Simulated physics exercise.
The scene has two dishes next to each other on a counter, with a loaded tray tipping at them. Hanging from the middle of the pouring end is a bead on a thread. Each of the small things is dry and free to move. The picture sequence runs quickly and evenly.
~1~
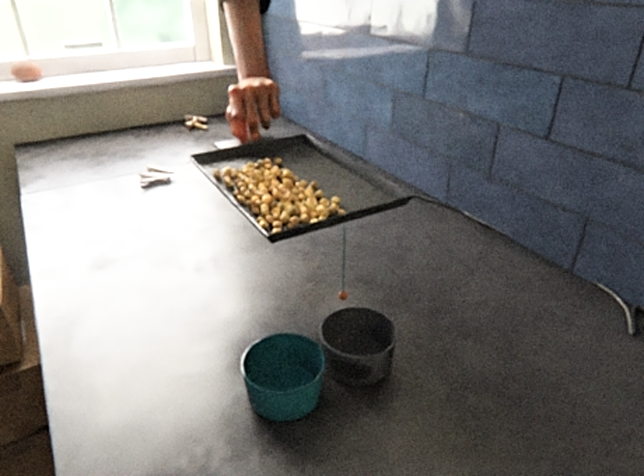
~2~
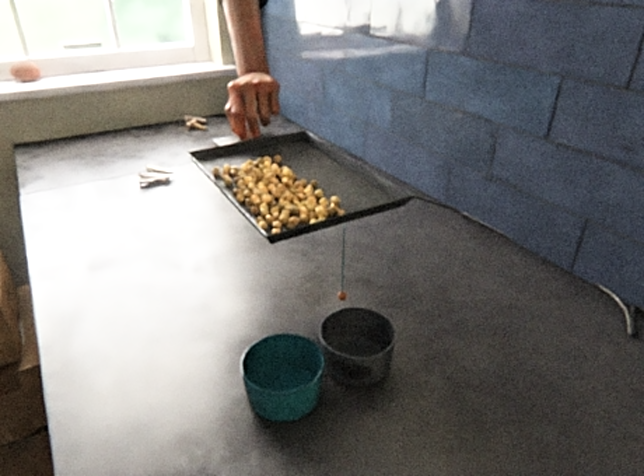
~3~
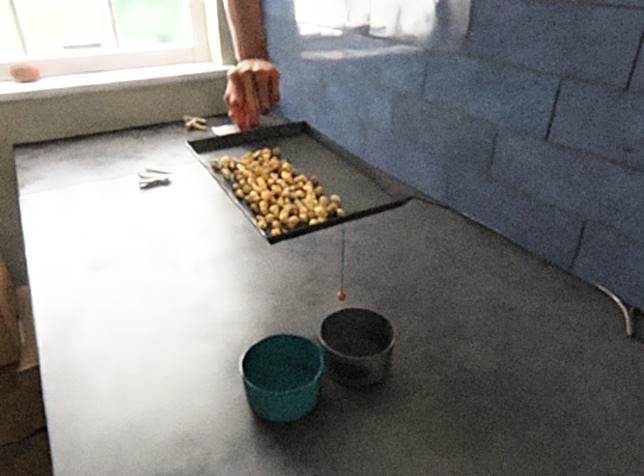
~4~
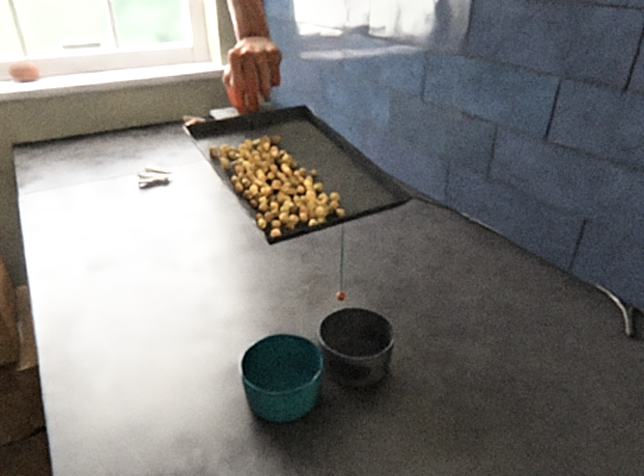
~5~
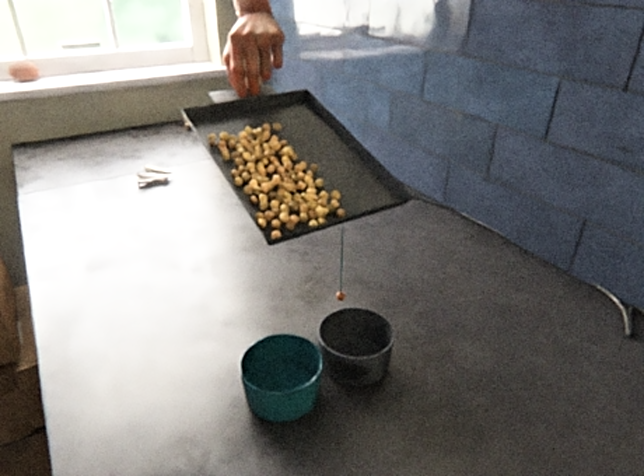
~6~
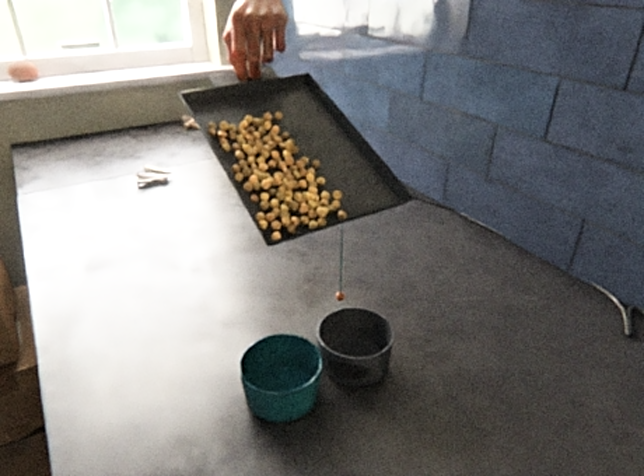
On a dark countertop beside a blue tiled wall, a hand raises the far end of a black tray of dried chickpeas, tilting it steadily toward a teal dish and a dark grey dish while a bead hangs nearly still.
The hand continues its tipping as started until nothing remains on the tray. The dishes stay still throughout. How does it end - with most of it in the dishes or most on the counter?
The load will mostly be caught.
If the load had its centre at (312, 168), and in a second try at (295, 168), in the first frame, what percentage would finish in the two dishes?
First case: Close to 60 %; second case: Close to 60 %.
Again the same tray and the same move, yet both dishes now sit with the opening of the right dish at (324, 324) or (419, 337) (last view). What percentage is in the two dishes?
40 % and 20 %.
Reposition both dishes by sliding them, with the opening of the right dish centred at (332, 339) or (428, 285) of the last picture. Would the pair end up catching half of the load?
Place 1: Higher than half; place 2: Lower than half.
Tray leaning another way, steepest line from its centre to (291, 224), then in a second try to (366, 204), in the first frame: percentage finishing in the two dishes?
The first try yields 70 percent and the second 10 percent.
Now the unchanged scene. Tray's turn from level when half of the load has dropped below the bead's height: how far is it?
Close to 85 degrees, I reckon.
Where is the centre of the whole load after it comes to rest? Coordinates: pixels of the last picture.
Near (349, 362), more or less.
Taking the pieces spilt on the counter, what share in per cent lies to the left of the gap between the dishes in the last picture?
Estimate: Roughly 10 %.
Just after the last frame, tray tipped steeply; roughly two thirds on the tray; just a few in the left dish; about a tenth in the right dish; just a few outside both; roughly a quarter in the air.
A moment on, tray tipped past a quarter turn; roughly a quarter in the left dish; roughly half in the right dish; roughly a quarter outside both; just a few in the air.
Further on, tray tipped past a quarter turn; roughly a quarter in the left dish; roughly half in the right dish; roughly a quarter outside both.
When it is over, tray tipped past a quarter turn; roughly a quarter in the left dish; roughly half in the right dish; roughly a quarter outside both.
